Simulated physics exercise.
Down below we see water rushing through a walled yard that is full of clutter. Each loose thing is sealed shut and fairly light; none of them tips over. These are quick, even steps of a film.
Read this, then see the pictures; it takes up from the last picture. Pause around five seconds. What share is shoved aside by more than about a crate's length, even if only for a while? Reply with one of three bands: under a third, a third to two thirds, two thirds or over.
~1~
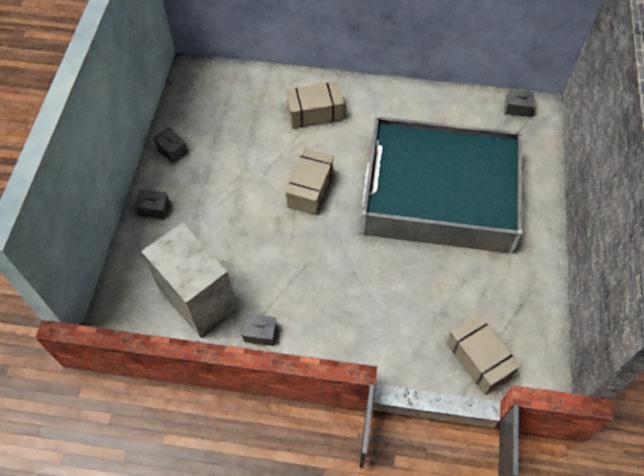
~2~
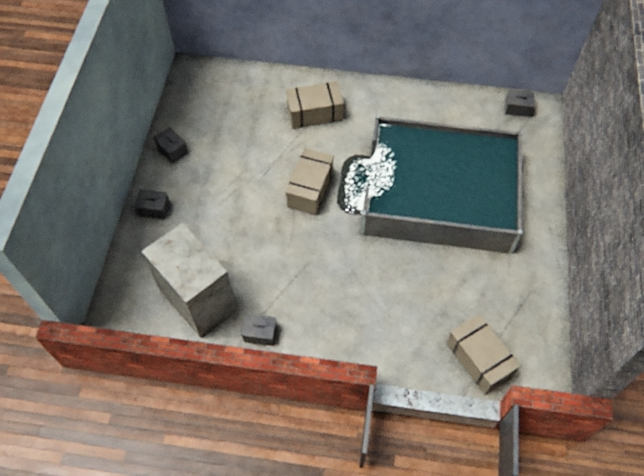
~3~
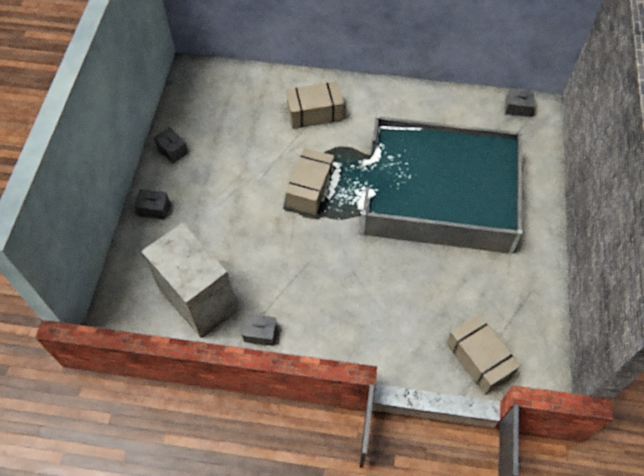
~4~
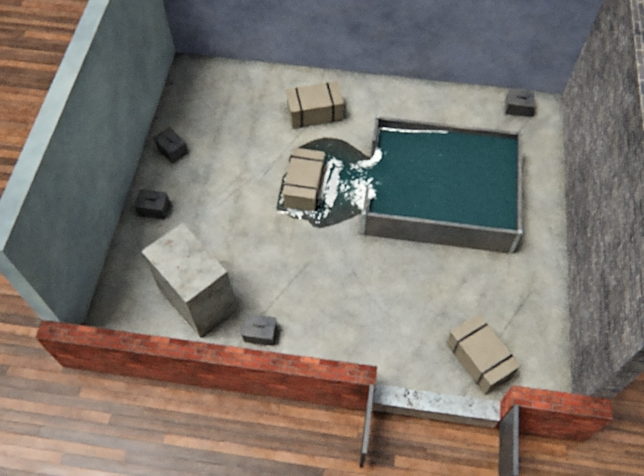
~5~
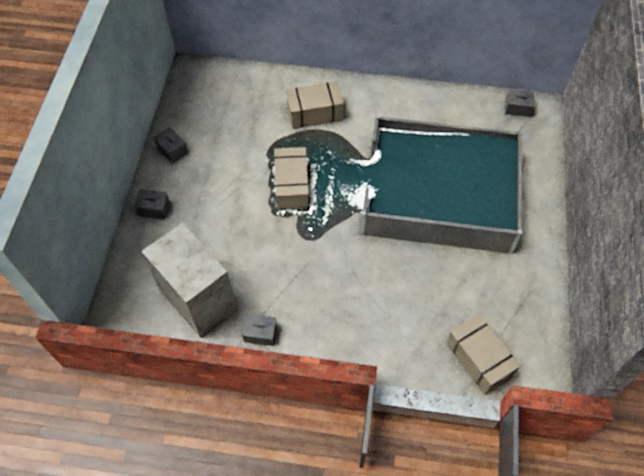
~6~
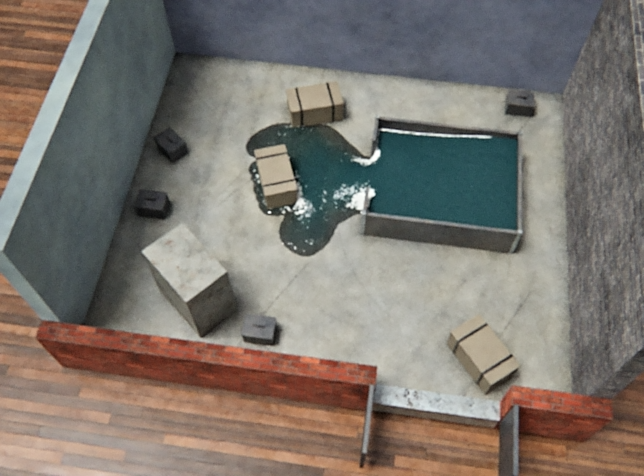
A third to two thirds.
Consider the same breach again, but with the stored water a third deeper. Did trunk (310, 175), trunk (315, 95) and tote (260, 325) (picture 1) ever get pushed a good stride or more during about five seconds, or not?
Answers in the order asked: Went past the threshold, went past the threshold, went past the threshold.
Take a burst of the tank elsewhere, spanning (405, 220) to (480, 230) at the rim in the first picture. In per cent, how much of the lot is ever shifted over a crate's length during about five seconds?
Near 10 in a hundred.
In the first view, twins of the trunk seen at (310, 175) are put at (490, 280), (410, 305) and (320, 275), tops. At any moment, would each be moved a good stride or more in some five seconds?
One by one: Hardly budges; hardly budges; hardly budges.
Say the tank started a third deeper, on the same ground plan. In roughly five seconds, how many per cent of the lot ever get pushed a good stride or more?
I'd put it near 60 out of a hundred.
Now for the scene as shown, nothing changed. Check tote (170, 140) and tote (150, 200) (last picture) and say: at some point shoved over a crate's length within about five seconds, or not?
In the order asked: Over that mark, then over that mark.
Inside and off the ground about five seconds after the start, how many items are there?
Well, I'd say 2.
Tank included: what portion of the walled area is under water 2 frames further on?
Something close to 25 per cent.
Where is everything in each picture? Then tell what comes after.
The first picture shows a trunk at (310, 174) rests on the ground; a trunk at (485, 349) rests on the ground; 0 of 7 have shifted.
The second picture shows a trunk at (310, 174), on the bottom; a trunk at (485, 349) rests on the ground; 0 of 7 have shifted.
The third picture shows a trunk at (310, 173) rests on the ground; a trunk at (485, 349) rests on the ground; 0 of 7 have shifted.
The fourth picture shows a trunk at (304, 173), on the bottom, close to its start; a trunk at (485, 349), on the bottom; 1 of 7 have shifted.
The fifth picture shows a trunk at (291, 171), on the bottom, close to its start; a trunk at (485, 349), on the bottom; 1 of 7 have shifted.
The sixth picture shows a trunk at (275, 169) rests on the ground, a stride from its start; a trunk at (485, 349), on the bottom; 1 of 7 have shifted.
A moment on, 1 of 7 are well off their spots; 0 afloat.
Next, 1 of 7 are well off their spots; 0 afloat.
Later, 1 of 7 are well off their spots; 3 afloat.
In the end, 3 of 7 are well off their spots, and 3 have been at some point; 2 afloat.
